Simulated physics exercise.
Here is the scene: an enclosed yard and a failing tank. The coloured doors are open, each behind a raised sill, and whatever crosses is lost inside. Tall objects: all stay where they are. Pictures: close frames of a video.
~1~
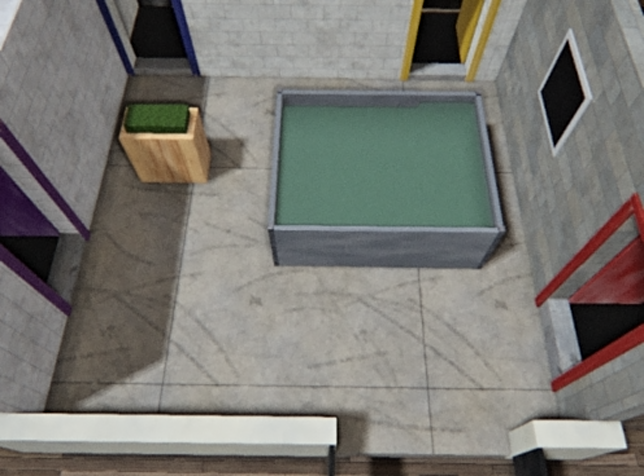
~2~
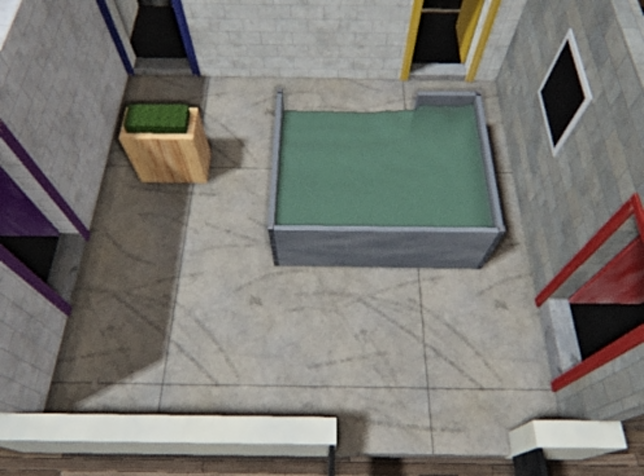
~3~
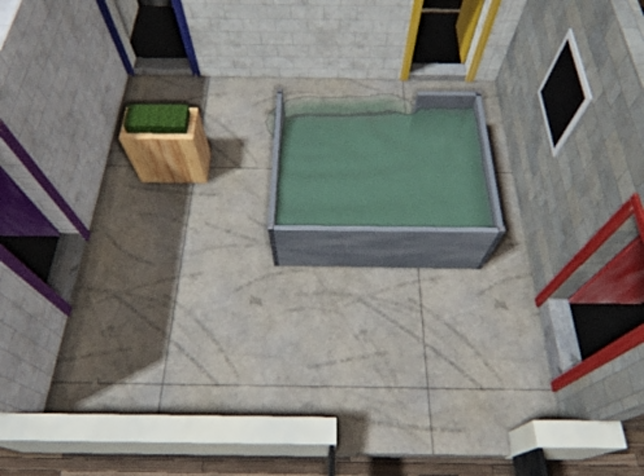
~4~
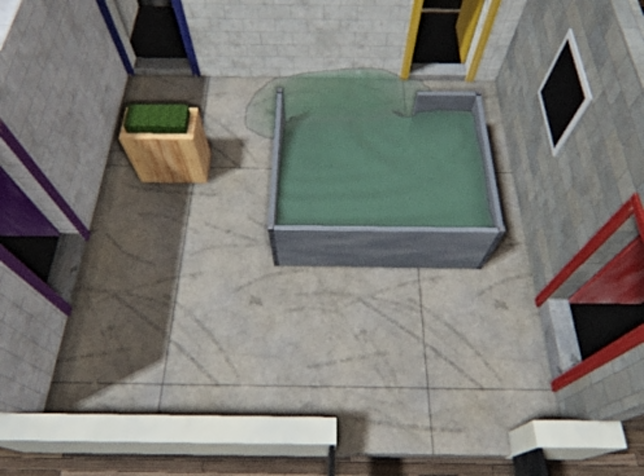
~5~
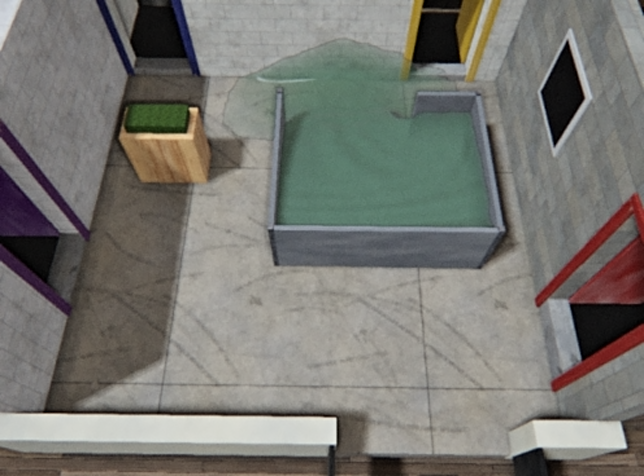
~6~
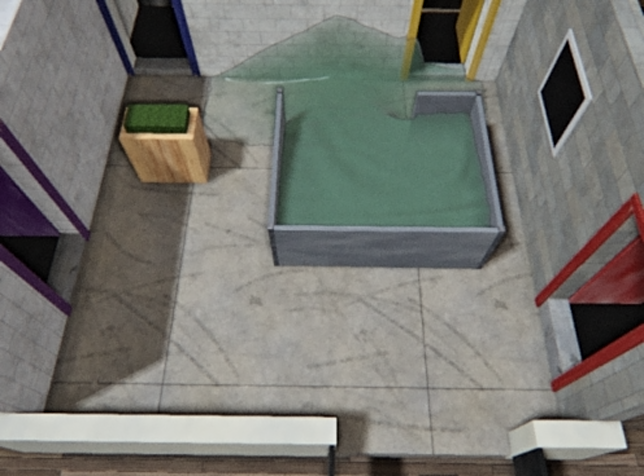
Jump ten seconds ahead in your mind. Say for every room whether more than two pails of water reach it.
The yellow door: More than two reach it. The red door: Two or fewer reach it. The blue door: More than two reach it. The purple door: Two or fewer reach it.
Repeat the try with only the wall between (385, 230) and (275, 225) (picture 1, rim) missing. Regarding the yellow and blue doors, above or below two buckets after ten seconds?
Result - yellow: Below the limit; blue: Above the limit.
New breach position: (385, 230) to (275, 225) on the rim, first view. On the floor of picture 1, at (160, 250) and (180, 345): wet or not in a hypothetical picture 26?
Order as given: Inundated, then inundated.
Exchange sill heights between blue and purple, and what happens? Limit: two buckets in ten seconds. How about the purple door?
The purple one stays within the limit.
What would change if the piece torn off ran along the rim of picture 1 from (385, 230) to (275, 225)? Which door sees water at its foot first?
My answer is the purple door.
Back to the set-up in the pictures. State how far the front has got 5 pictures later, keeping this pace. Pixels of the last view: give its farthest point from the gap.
Somewhere around (128, 81).
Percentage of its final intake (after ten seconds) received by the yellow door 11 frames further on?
I'd say some 30 per cent.
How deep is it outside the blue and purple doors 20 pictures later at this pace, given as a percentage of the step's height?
The first comes to about 230 percent, the second to about 40 percent.
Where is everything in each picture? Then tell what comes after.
The tank at (382, 160) is whole and still, in the first frame.
The front is at a hidden place, out from the gap on the tank's far side, in the second frame.
The front is at (273, 120), out from the gap on the tank's far side, in the third frame.
The front is at (412, 81), out from the gap on the tank's far side, in the fourth frame.
The front is at (446, 81), out from the gap on the tank's far side, in the fifth frame.
The front is at (477, 82), out from the gap on the tank's far side, in the sixth frame.
A moment on, water covers 25 % of the floor; the yellow door over two buckets in, the red door not reached, the blue door wet at the sill, nothing in, the purple door not reached.
Next, water covers 40 % of the floor; the yellow door far over two buckets in, the red door not reached, the blue door under two buckets in, the purple door wet at the sill, nothing in.
Then, water covers 75 % of the floor; the yellow door far over two buckets in, the red door wet at the sill, nothing in, the blue door far over two buckets in, the purple door wet at the sill, nothing in.
Later, water covers 95 % of the floor; the yellow door far over two buckets in, the red door wet at the sill, nothing in, the blue door far over two buckets in, the purple door wet at the sill, nothing in.
In the end, water covers 95 % of the floor; the yellow door far over two buckets in, the red door wet at the sill, nothing in, the blue door far over two buckets in, the purple door wet at the sill, nothing in.
